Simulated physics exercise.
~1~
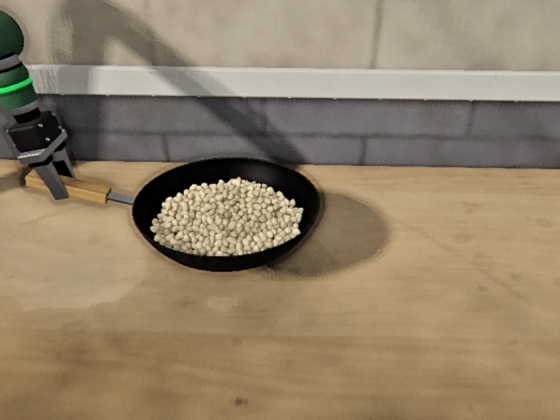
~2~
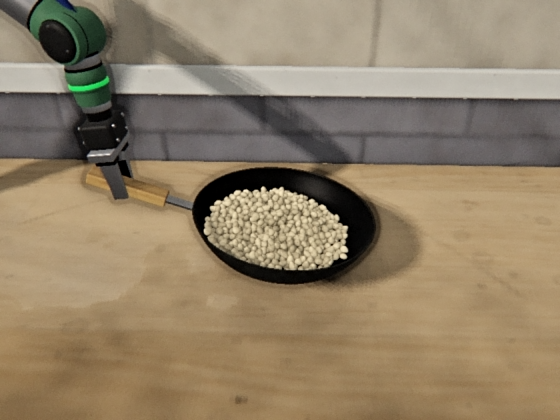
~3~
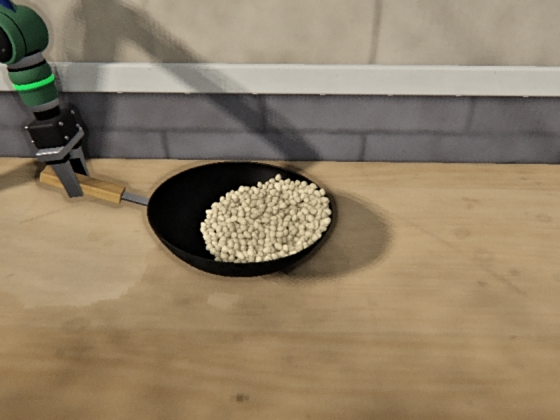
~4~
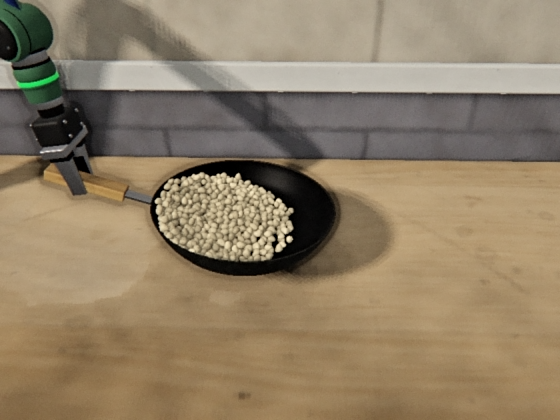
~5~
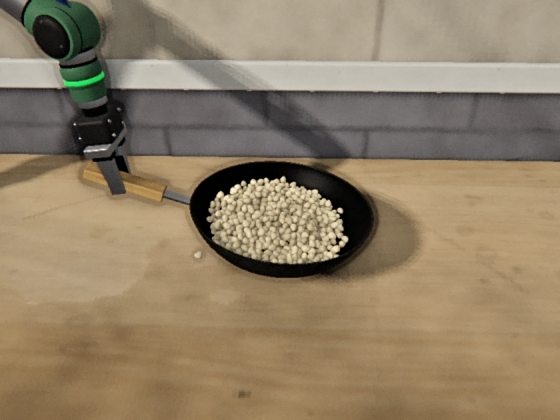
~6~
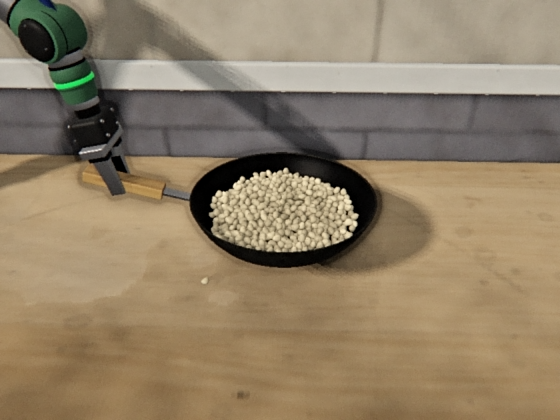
A pale wooden counter runs below a wall with grey tiles and a white ledge, seen from the front and slightly above by a gently swaying camera. At the left, a green and black robot arm grips the wooden handle of a black frying pan heaped with small, cream-coloured beans. The arm slides the pan right, then back left, and the beans shift toward its right side. They slump back toward the handle before the pan moves right again, and one bean lands on the counter. Finally the pan sits slightly farther back, still full, with the stray bean in front.
